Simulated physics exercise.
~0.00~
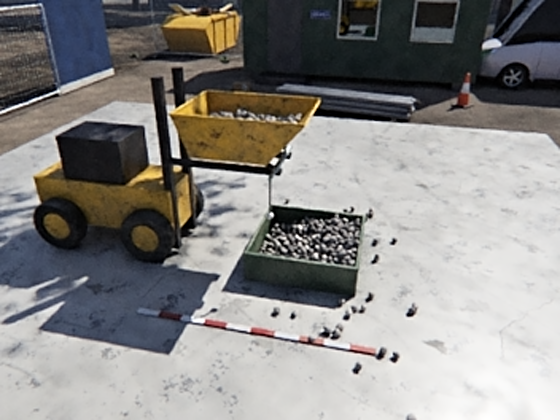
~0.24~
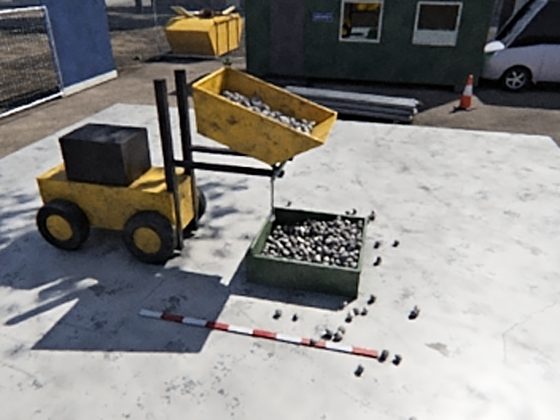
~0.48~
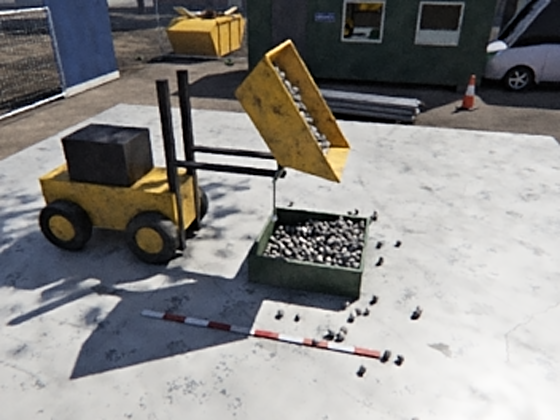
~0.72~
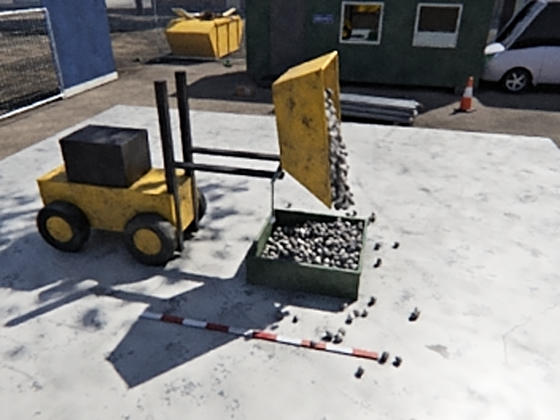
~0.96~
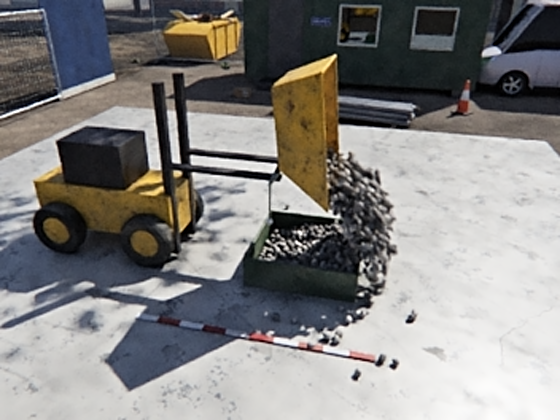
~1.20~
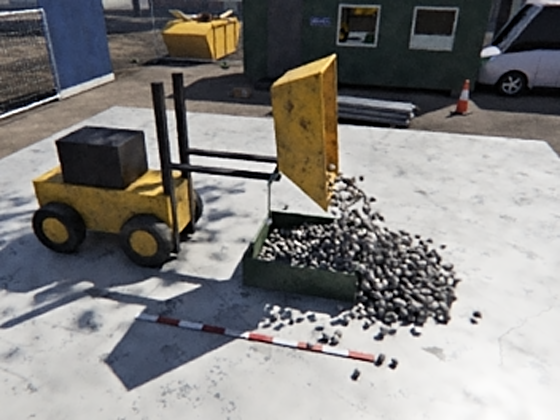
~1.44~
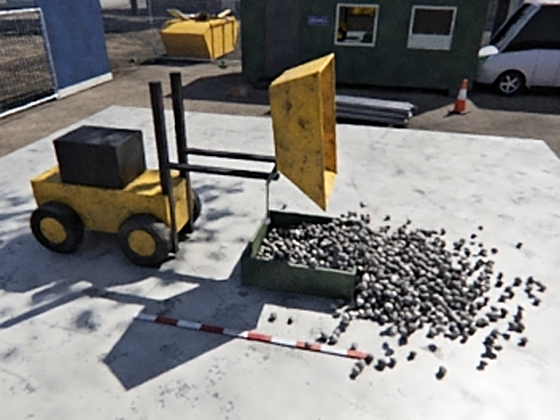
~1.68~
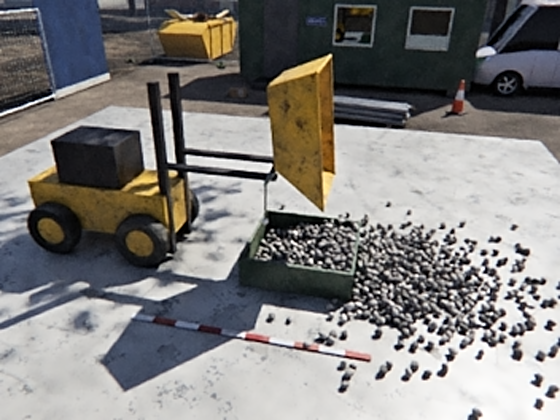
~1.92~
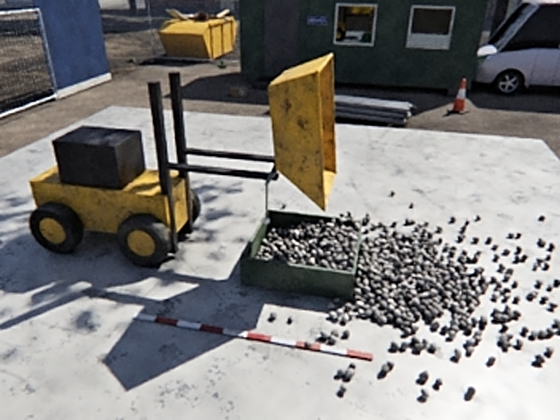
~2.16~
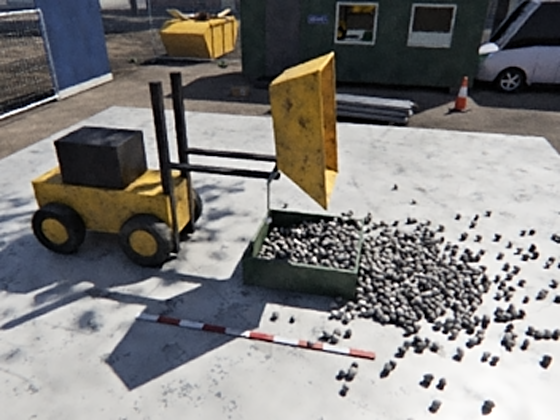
Yellow skip on a toy-like loader tipping steeply right, pouring grey stones past an already full green bin and across the pale ground.
